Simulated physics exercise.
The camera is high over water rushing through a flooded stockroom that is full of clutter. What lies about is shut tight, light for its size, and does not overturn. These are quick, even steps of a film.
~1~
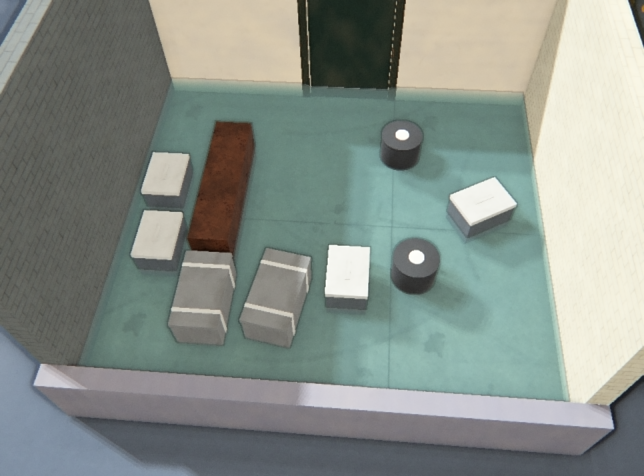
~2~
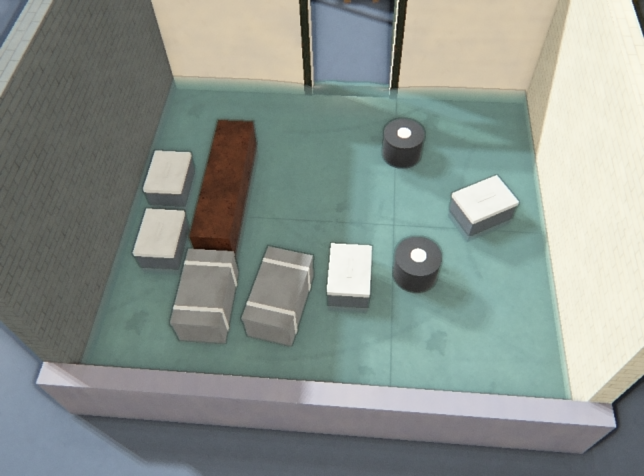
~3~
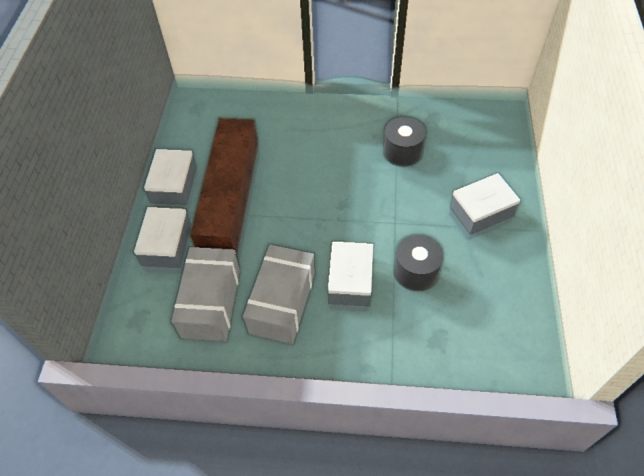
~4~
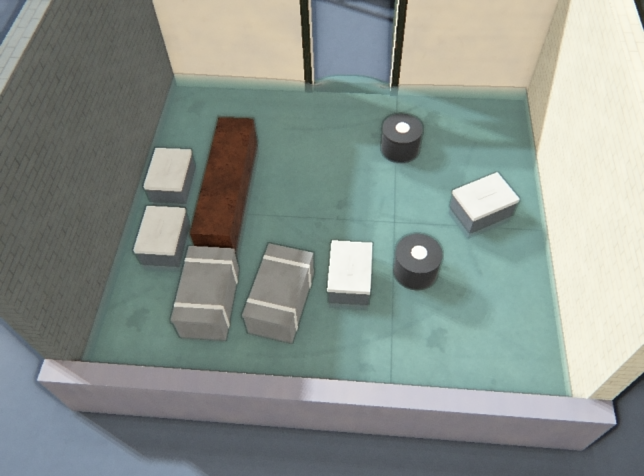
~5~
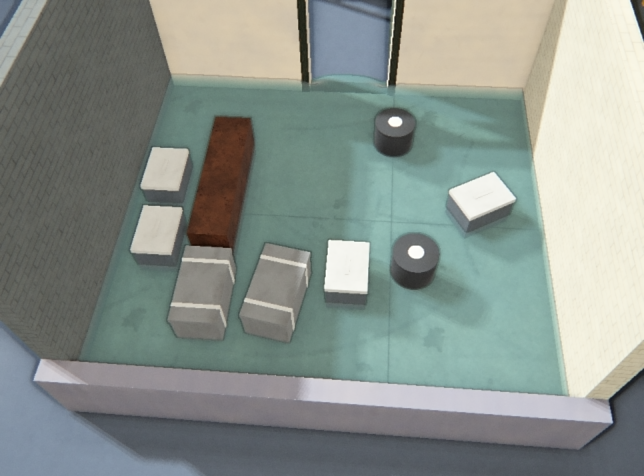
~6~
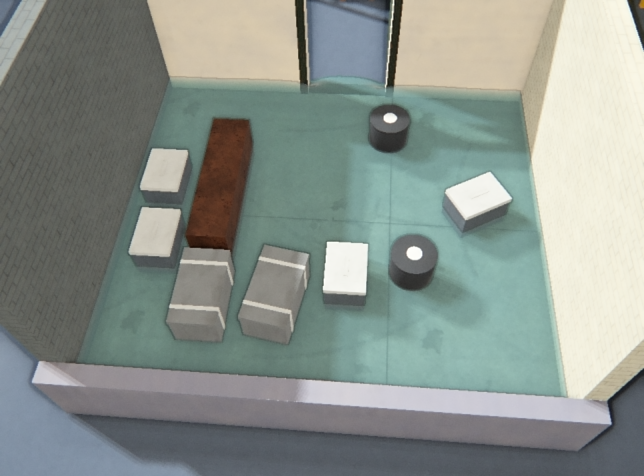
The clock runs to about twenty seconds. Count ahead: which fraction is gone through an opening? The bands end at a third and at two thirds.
That comes to under a third.
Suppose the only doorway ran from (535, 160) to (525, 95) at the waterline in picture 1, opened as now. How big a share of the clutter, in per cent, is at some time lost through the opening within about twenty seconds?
Roughly 40 per cent.
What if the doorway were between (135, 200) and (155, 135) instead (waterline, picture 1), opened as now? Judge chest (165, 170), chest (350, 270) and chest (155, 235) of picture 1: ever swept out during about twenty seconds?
In that order: Washed out, stays, washed out.
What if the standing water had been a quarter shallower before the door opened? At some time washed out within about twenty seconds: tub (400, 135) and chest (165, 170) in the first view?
As listed: Carried outside, still in.
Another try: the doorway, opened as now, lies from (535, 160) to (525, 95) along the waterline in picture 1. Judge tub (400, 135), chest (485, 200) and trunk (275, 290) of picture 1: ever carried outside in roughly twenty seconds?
As listed: Washed out, gone, no.
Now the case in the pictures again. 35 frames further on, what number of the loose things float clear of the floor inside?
The number is 3.
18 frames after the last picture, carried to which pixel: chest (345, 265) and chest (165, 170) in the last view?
Around (352, 219) and (181, 131).
A moment on, 0 of 8 are out; 8 afloat.
Next, 1 of 8 are out; 7 afloat.
Later, 1 of 8 are out; 3 afloat.
In the end, 1 of 8 are out; 3 afloat.
